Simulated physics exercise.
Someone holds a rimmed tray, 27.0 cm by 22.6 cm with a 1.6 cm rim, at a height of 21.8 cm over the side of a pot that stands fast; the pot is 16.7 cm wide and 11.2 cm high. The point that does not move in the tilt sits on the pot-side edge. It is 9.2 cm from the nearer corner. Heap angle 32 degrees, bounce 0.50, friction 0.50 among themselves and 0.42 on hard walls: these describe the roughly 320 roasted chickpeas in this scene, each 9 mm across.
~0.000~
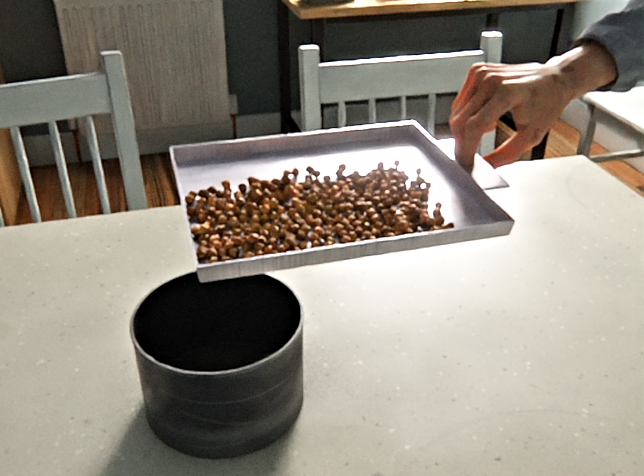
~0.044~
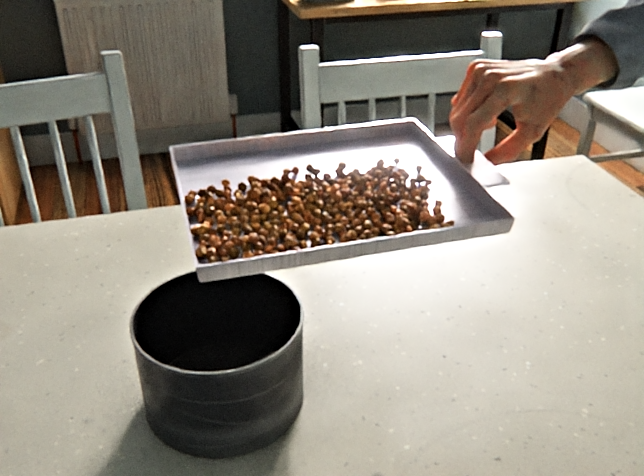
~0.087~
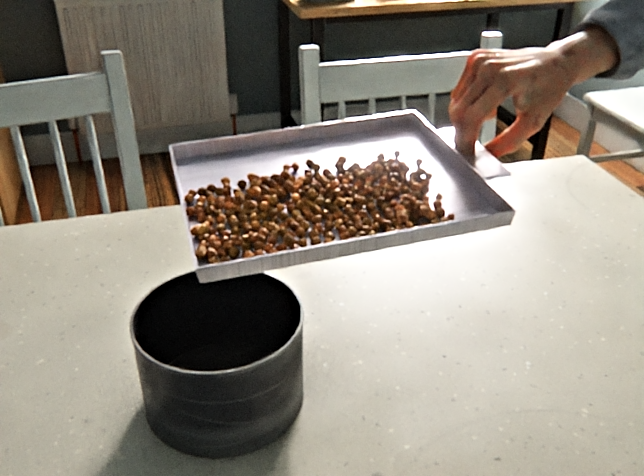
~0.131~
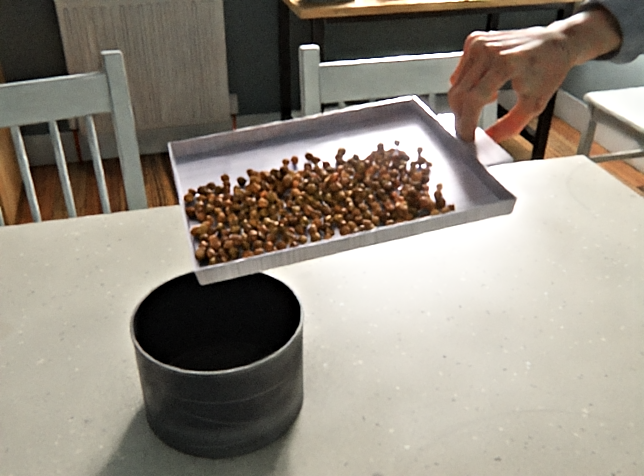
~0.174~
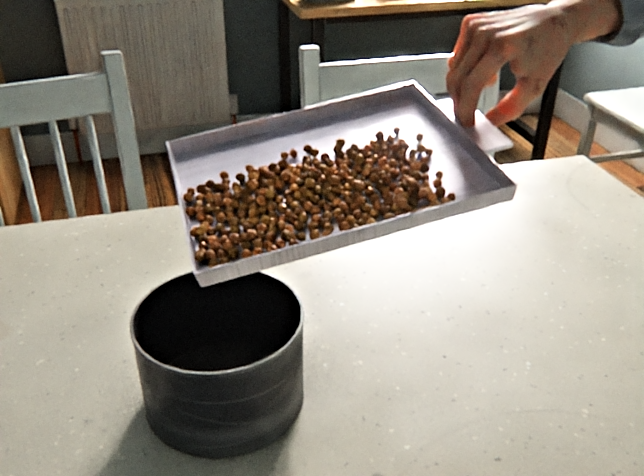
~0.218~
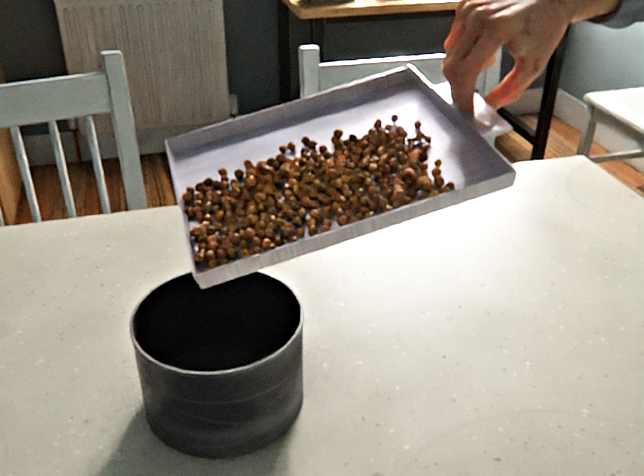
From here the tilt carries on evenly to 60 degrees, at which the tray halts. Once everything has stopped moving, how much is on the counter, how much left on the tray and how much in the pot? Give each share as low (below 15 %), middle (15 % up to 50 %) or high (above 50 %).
Counter - low, tray - high, pot - low.
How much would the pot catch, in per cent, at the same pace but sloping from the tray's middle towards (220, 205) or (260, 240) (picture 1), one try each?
The share comes to about 0 in a hundred, then about 0 in a hundred.
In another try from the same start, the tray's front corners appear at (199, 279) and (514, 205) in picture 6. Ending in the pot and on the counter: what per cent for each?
Pot 0; counter 5.
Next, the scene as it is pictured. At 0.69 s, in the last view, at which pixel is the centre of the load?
Estimated centre of load: Around (246, 176).
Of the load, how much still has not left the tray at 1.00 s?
95%, roughly.
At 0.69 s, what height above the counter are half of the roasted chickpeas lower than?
Roughly 28 centimetres.
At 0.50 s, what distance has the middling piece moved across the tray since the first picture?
Roughly 3 cm.
After 0.50 s, tilt 36 degrees; the tray holds 100 %, the pot 0 %.
After 0.69 s, tilt 52 degrees; the tray holds 100 %, the pot 0 %.
After 1.00 s, tilt 60 degrees; the tray holds 95 %, the pot 0 %.
At rest (1.6 s), counter 5 %, tray 95 %, pot 0 %.
